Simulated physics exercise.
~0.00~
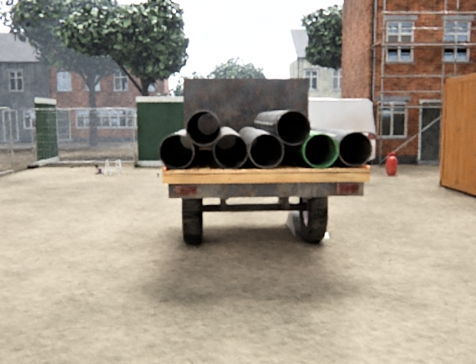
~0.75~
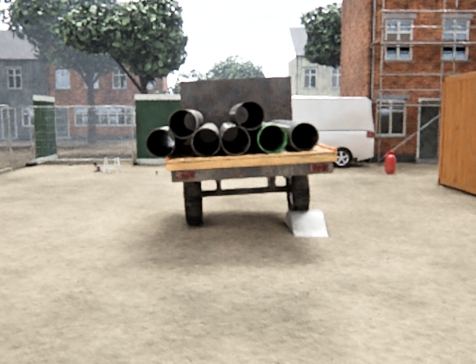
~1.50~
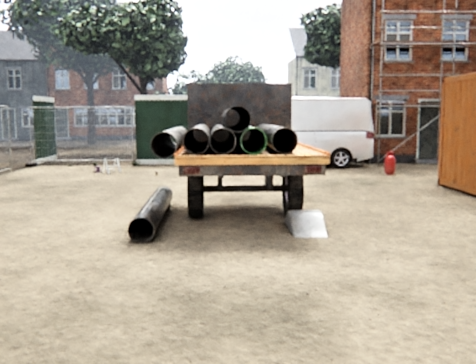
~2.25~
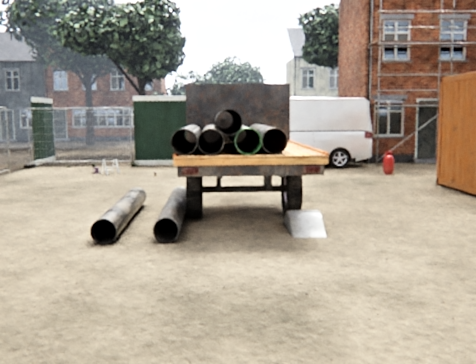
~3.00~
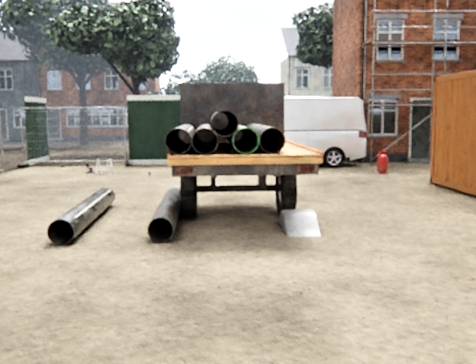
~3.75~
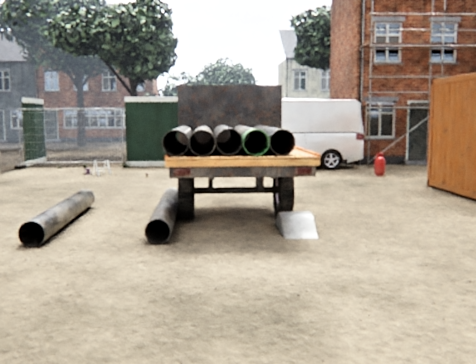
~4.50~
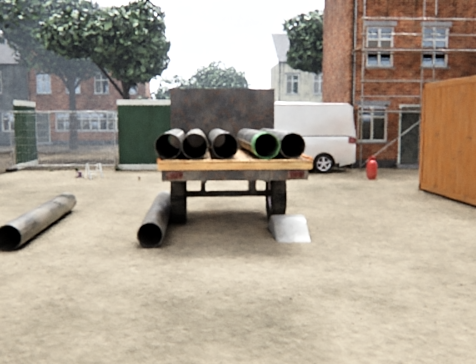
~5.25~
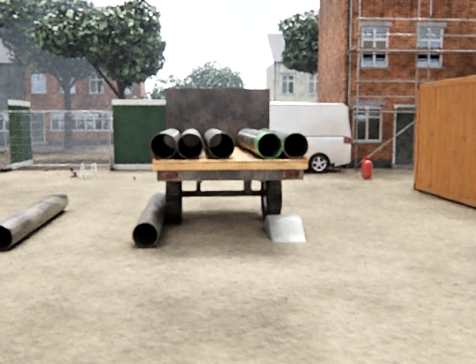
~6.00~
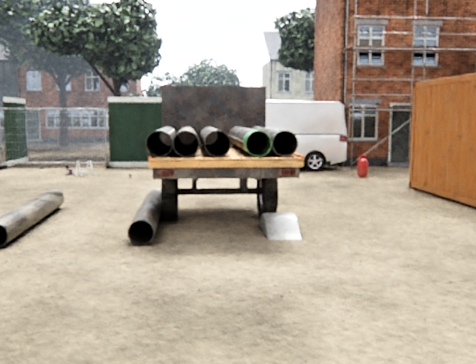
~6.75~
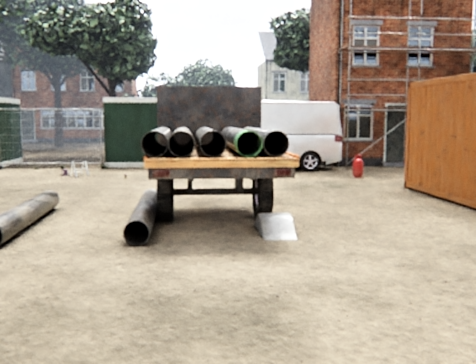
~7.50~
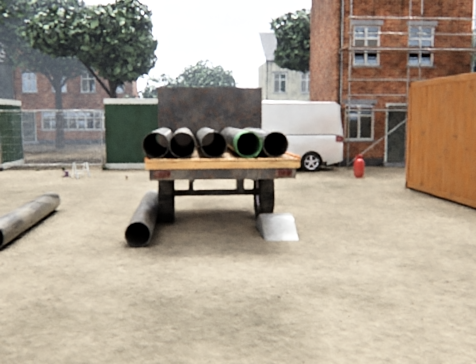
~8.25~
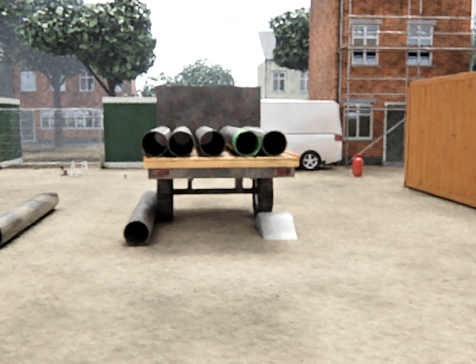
In a dirt yard seen from behind a flat trailer, a white van and a scaffolded brick building stand to the right, with dark green panels and trees to the left. Seven pipes, one of them green, are piled on the wooden deck. The trailer tilts as a wheel rides over a pale ramp, then levels, and two dark pipes drop off the left side and roll away. The view pans slightly right while the remaining upper pipe settles into the row. The green pipe shifts right, rolls back left and rests on the deck among five.
